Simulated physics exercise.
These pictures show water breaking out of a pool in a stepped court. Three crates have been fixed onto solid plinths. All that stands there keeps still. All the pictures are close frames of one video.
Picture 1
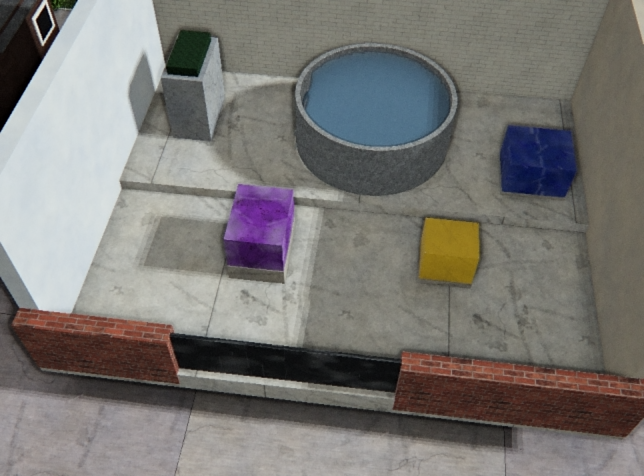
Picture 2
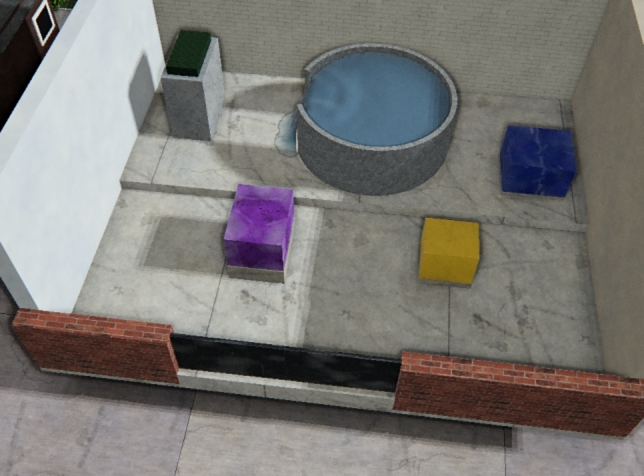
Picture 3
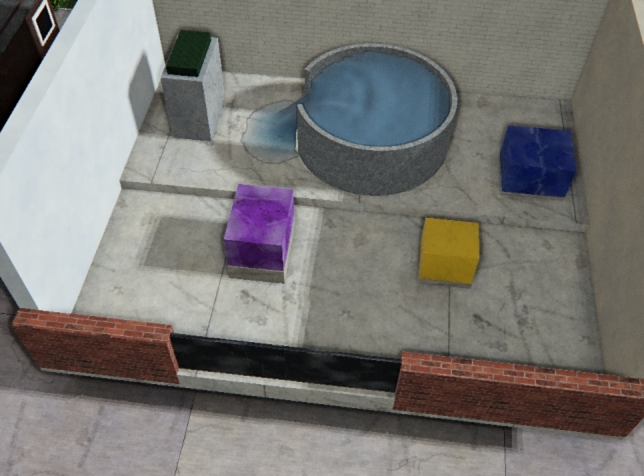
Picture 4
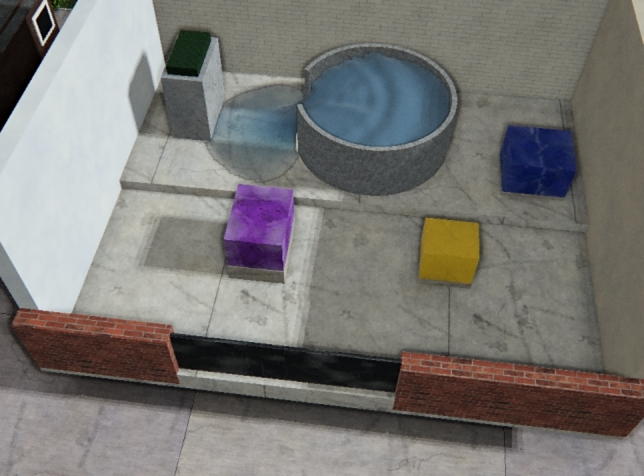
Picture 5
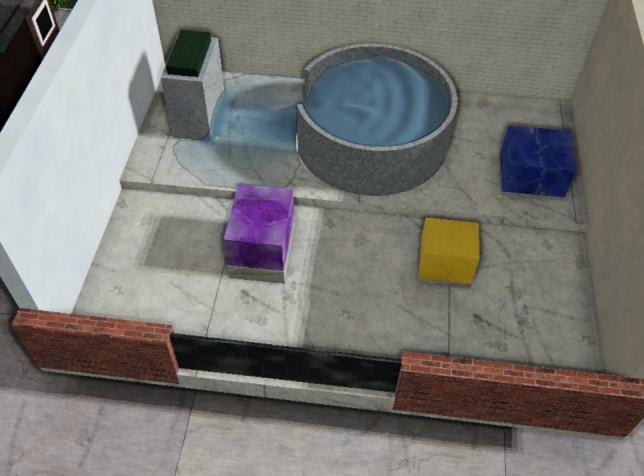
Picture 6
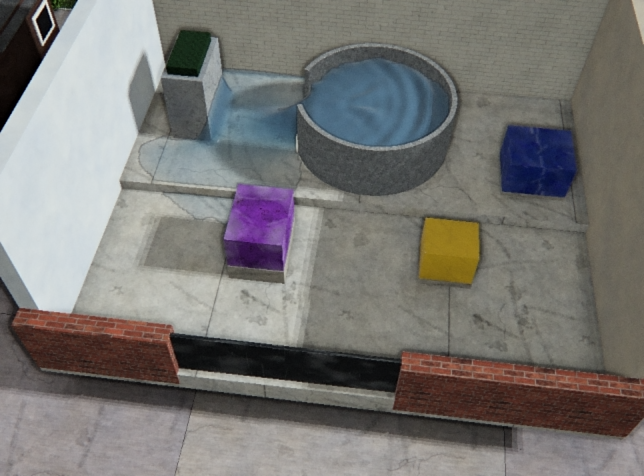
Water pouring from a gap in a round stone pool, spreading left across the paving around a green-topped block, then forward.
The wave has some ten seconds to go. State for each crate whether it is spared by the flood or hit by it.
The blue crate is spared; the purple crate is spared; the yellow crate is hit.
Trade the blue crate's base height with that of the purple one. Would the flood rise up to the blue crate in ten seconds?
I'd say the blue crate is unharmed.
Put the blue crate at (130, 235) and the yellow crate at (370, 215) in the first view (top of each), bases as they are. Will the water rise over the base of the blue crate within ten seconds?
Result - the blue crate is overtopped.
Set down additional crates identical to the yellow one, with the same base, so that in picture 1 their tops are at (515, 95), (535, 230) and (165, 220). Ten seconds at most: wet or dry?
Going through them in order, the first is not reached, the second is overtopped and the third is overtopped.
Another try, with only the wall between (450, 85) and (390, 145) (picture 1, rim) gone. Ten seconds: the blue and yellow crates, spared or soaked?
The blue one is reached; the yellow one is reached.
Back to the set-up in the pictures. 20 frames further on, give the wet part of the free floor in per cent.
My estimate is close to 55 per cent.
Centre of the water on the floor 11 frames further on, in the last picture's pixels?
That comes out near (301, 147).
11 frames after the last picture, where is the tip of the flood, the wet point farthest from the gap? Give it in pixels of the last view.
My guess is roughly (61, 343).
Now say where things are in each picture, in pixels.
The first picture shows the pool at (376, 98) is whole and still.
In the second picture, water pours out at (301, 117) and has run to (289, 154).
In the third picture, the front is at (248, 142), out from the gap at (301, 119).
In the fourth picture, the front is at (211, 144), out from the gap at (301, 120).
In the fifth picture, water pours out at (301, 120) and has run to (180, 153).
In the sixth picture, the front is at (146, 158), out from the gap at (301, 119).
A moment on, water covers 25 % of the floor; the blue crate not reached, the purple crate water round its plinth, the yellow crate not reached.
Next, water covers 35 % of the floor; the blue crate not reached, the purple crate water round its plinth, the yellow crate not reached.
Then, water covers 55 % of the floor; the blue crate not reached, the purple crate water round its plinth, the yellow crate not reached.
Later, water covers 80 % of the floor; the blue crate water round its plinth, the purple crate water round its plinth, the yellow crate water round its plinth.
In the end, water covers 90 % of the floor; the blue crate stayed above the water, the purple crate stayed above the water, the yellow crate was topped.
